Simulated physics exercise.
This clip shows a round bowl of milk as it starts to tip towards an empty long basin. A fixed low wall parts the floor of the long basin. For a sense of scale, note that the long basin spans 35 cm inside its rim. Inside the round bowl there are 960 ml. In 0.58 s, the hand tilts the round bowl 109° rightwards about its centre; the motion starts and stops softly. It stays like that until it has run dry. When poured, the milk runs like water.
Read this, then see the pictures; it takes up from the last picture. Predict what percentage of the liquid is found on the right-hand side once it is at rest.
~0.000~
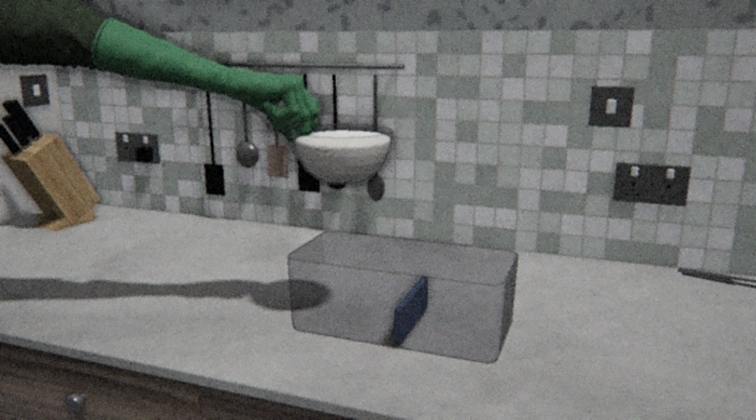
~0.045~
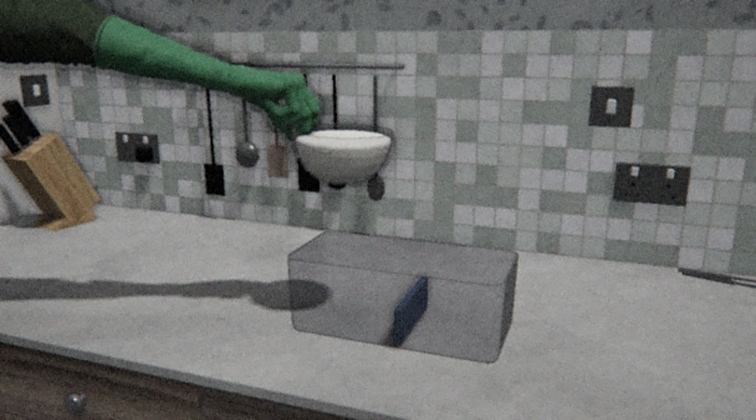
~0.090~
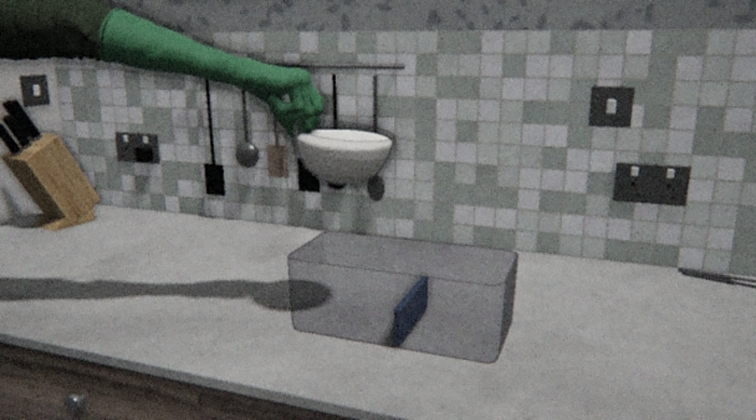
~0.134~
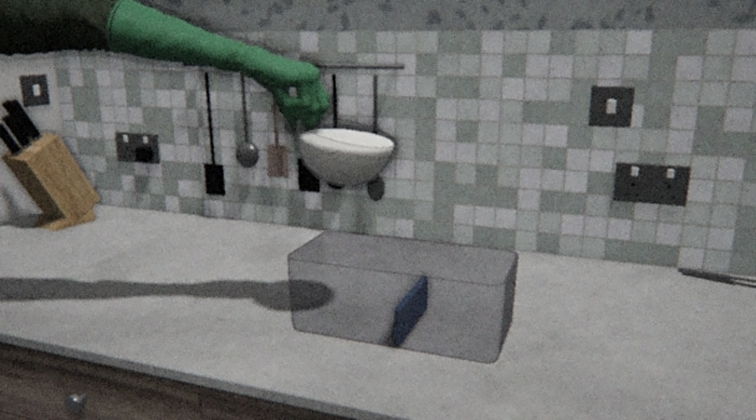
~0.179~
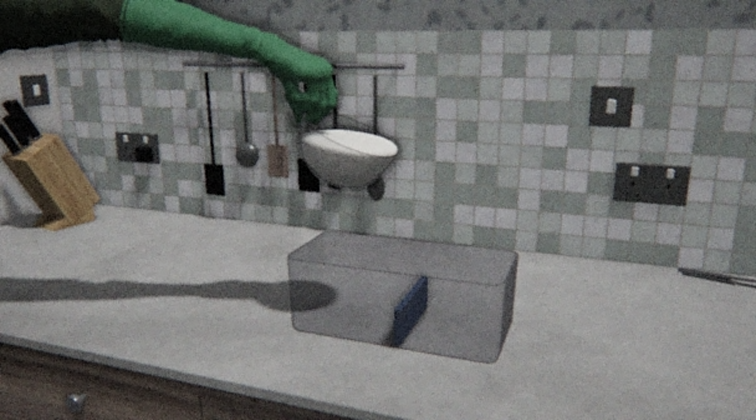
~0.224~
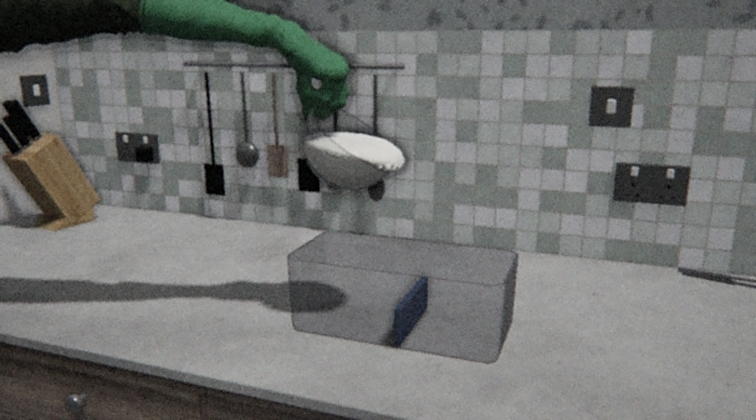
About 57 % is on the right.
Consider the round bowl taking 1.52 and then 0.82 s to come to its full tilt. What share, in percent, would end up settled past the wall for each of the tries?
I'd say 80 percent on the first go, 70 percent on the next.
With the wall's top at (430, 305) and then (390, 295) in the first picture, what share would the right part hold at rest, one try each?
Respectively 35 and 85 %.
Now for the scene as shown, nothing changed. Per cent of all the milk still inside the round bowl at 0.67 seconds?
0 %.
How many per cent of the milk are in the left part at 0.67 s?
I'd put it near 32 percent.
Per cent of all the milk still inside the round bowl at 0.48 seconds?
At that time about 12 in a hundred parts are still held.
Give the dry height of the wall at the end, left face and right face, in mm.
The left side gives some 48 mm, the right side some 40 mm.
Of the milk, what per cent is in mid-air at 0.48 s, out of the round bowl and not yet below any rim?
I'd say close to 44 per cent.
By 0.48 s the tilt is 101° and 12 per cent is still to pour, 2 is left of the wall and 42 right of it.
By 0.67 s the tilt is 109° and 0 per cent is still to pour, 32 is left of the wall and 59 right of it.
By 0.87 s the tilt is 109° and 0 per cent is still to pour, 39 is left of the wall and 57 right of it.
By 1.08 s the tilt is 109° and 0 per cent is still to pour, 40 is left of the wall and 57 right of it.
At rest 40 per cent lies left of the wall, 57 right of it and 3 outside.
